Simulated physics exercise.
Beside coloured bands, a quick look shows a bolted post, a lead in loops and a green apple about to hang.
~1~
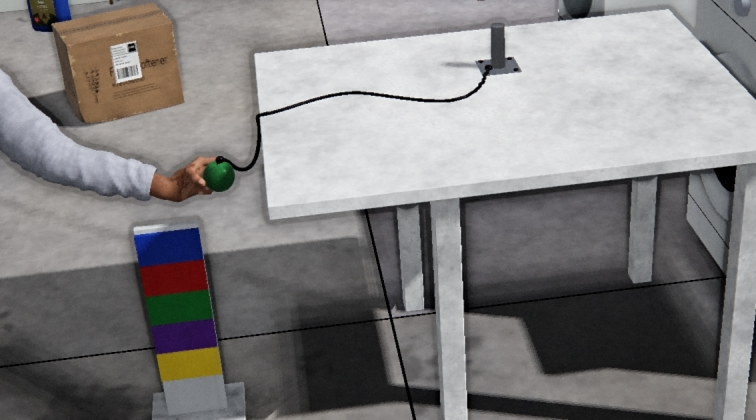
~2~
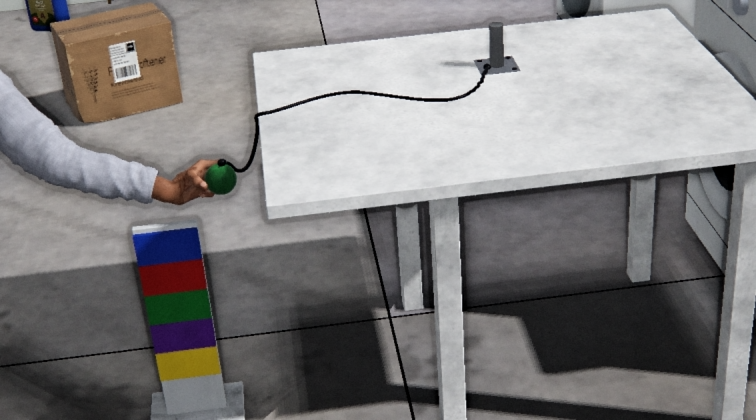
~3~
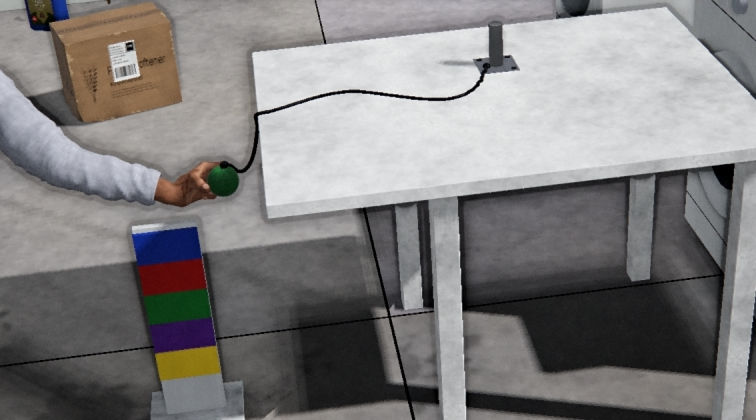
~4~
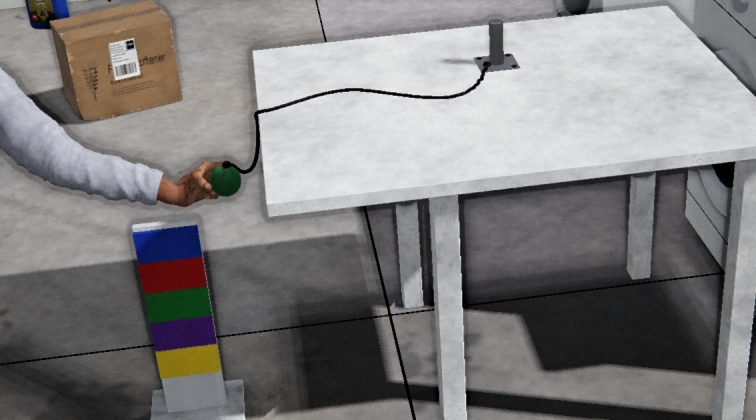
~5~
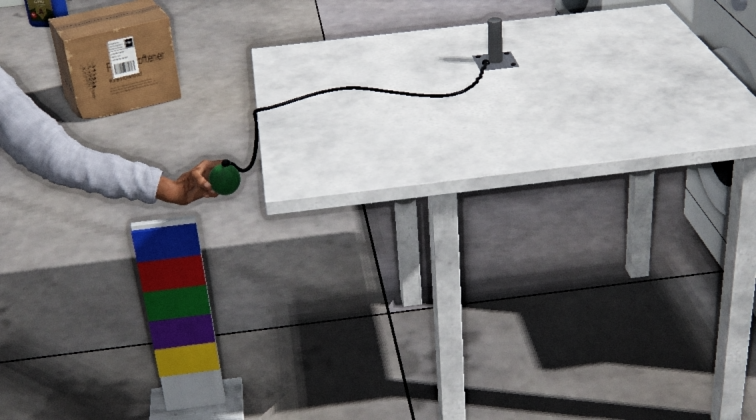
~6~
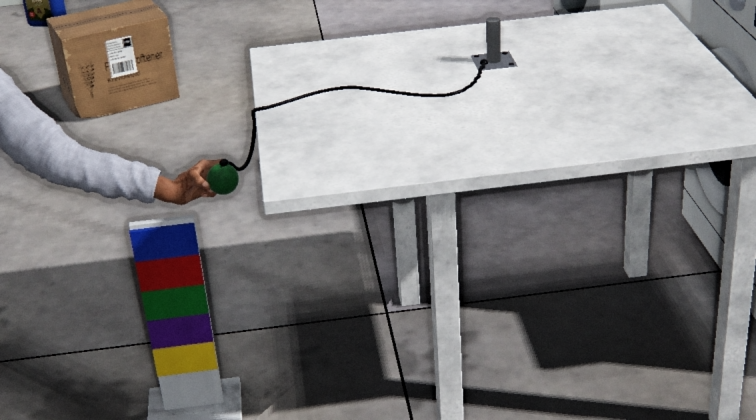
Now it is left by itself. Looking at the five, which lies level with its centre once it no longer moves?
The red one lies level with its centre.
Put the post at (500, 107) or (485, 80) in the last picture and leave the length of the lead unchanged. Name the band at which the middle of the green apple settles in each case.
In turn, green and then green.
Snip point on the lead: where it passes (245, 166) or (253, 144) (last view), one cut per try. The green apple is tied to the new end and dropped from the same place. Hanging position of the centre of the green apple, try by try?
Case by case it comes to about (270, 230) and then about (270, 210).
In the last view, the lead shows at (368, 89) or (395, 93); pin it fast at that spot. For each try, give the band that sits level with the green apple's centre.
Results, in sequence: Blue / blue.
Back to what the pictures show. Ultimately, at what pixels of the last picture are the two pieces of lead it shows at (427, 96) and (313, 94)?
At (383, 86), then (269, 113).
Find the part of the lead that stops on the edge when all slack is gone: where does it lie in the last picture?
That spot is around (298, 99).
A little later, apple near (280, 250); level with red.
Next, apple near (258, 258); level with red.
When it is over, apple near (269, 258); level with red. Its middle rests at the red band.
